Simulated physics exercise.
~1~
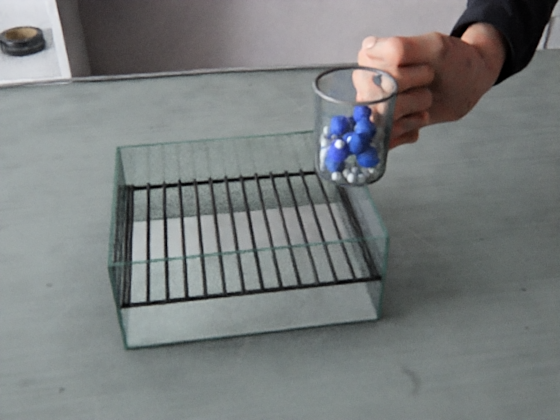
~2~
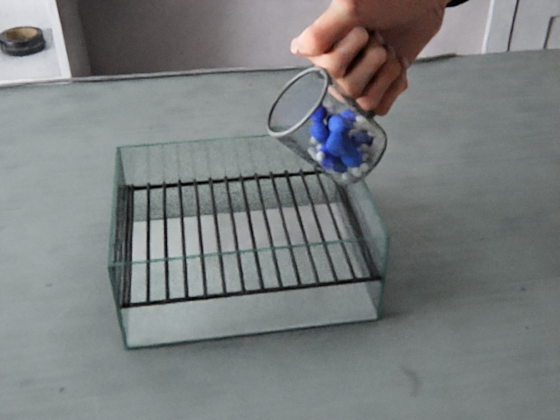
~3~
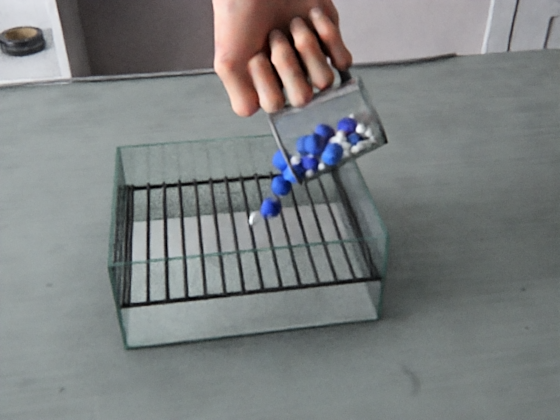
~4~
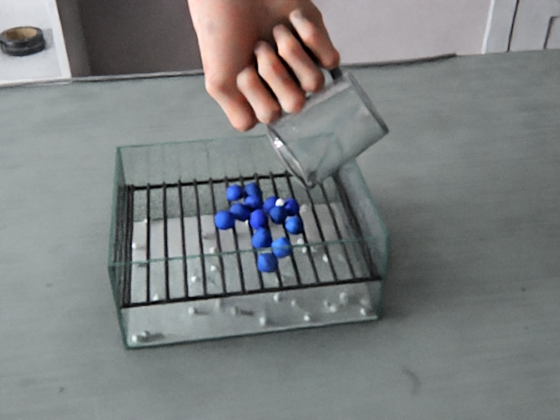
A hand holds a clear cup of blue and white beads at the upper right of a glass box with black wires across it, on a grey-green tabletop seen from above at an angle. The hand moves left over the box, tilting the cup until its mouth points down to the left. Beads spill out onto the wires, blue ones and white ones together. The hand tips the cup further until it is empty. At the end, the blue beads rest in a cluster on the wires, while nearly all the white ones lie scattered on the floor of the box below.
